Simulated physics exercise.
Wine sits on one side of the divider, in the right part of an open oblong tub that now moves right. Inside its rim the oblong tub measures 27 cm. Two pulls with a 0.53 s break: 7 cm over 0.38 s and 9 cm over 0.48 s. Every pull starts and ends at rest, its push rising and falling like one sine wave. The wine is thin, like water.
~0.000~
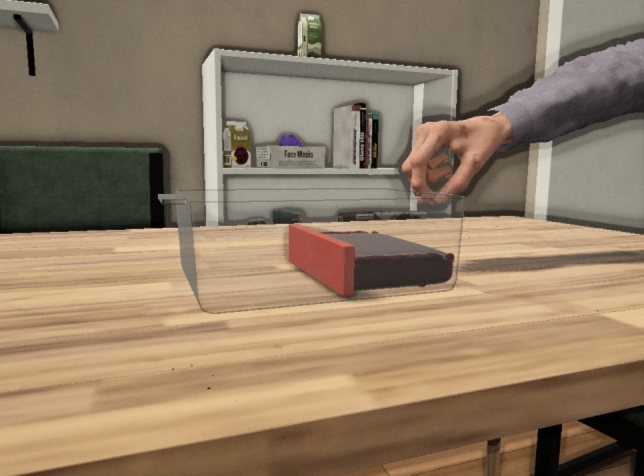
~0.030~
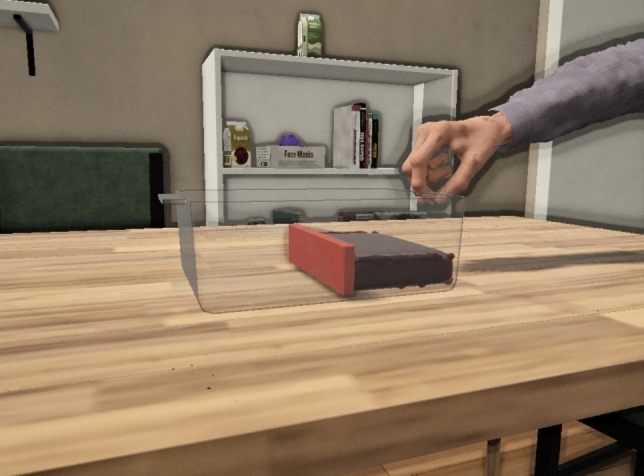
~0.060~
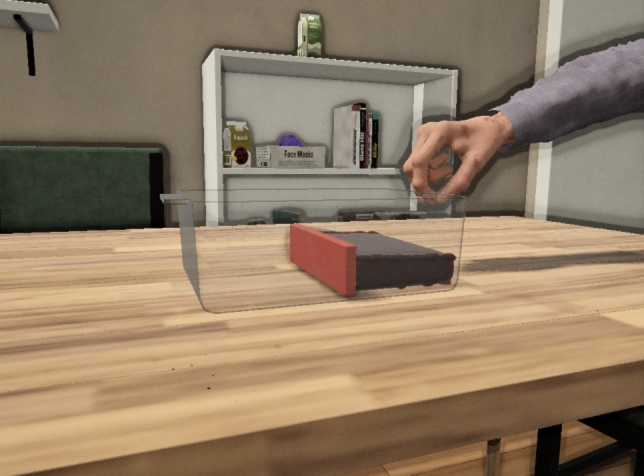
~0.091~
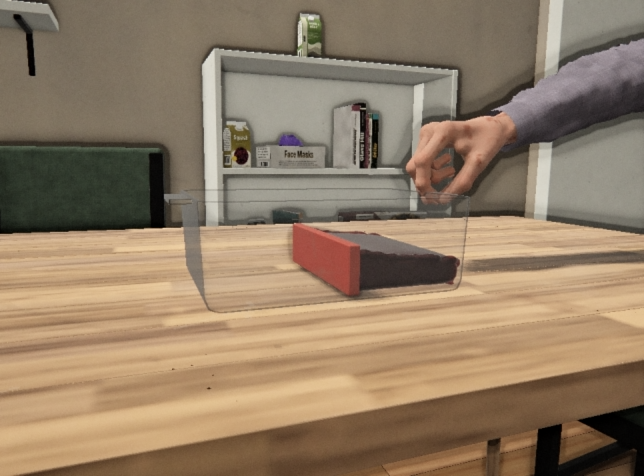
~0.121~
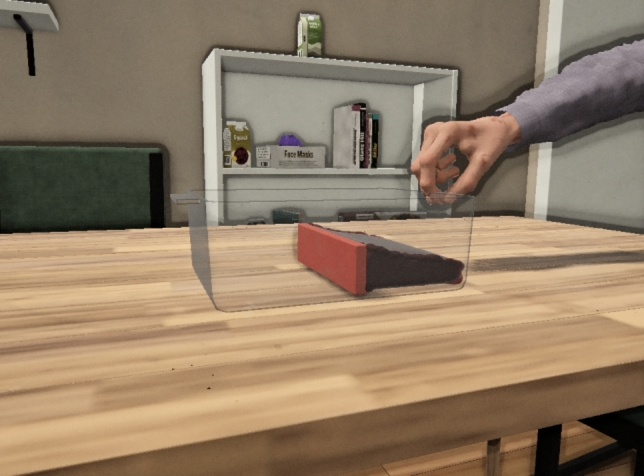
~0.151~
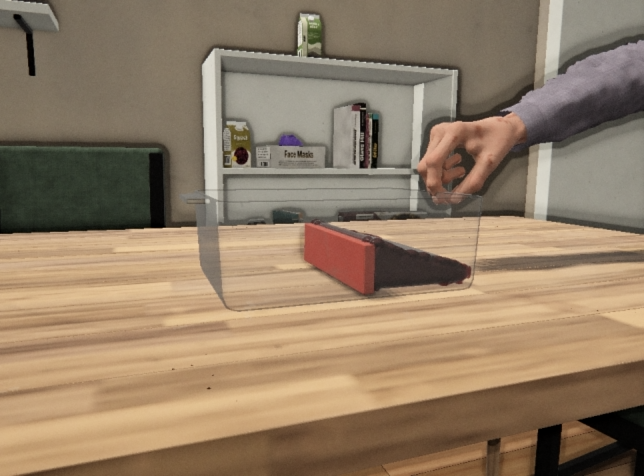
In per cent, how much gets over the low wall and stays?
Close to 30 per cent.
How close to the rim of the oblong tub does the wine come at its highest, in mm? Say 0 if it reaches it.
Some 0 mm.
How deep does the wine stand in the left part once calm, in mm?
About 10 mm.
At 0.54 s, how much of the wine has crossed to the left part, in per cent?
About 2 per cent.
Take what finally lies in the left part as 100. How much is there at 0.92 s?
Some 40 per cent.
By 0.54 s it has gone 7 cm; 2 per cent is on the left side and 0 is out of the oblong tub.
By 0.92 s it has gone 7 cm; 12 per cent is on the left side and 0 is out of the oblong tub.
By 1.30 s it has gone 16 cm; 23 per cent is on the left side and 0 is out of the oblong tub.
By 1.69 s it has gone 16 cm; 28 per cent is on the left side and 1 is out of the oblong tub.
At rest 30 per cent is on the left side and 1 is out of the oblong tub.
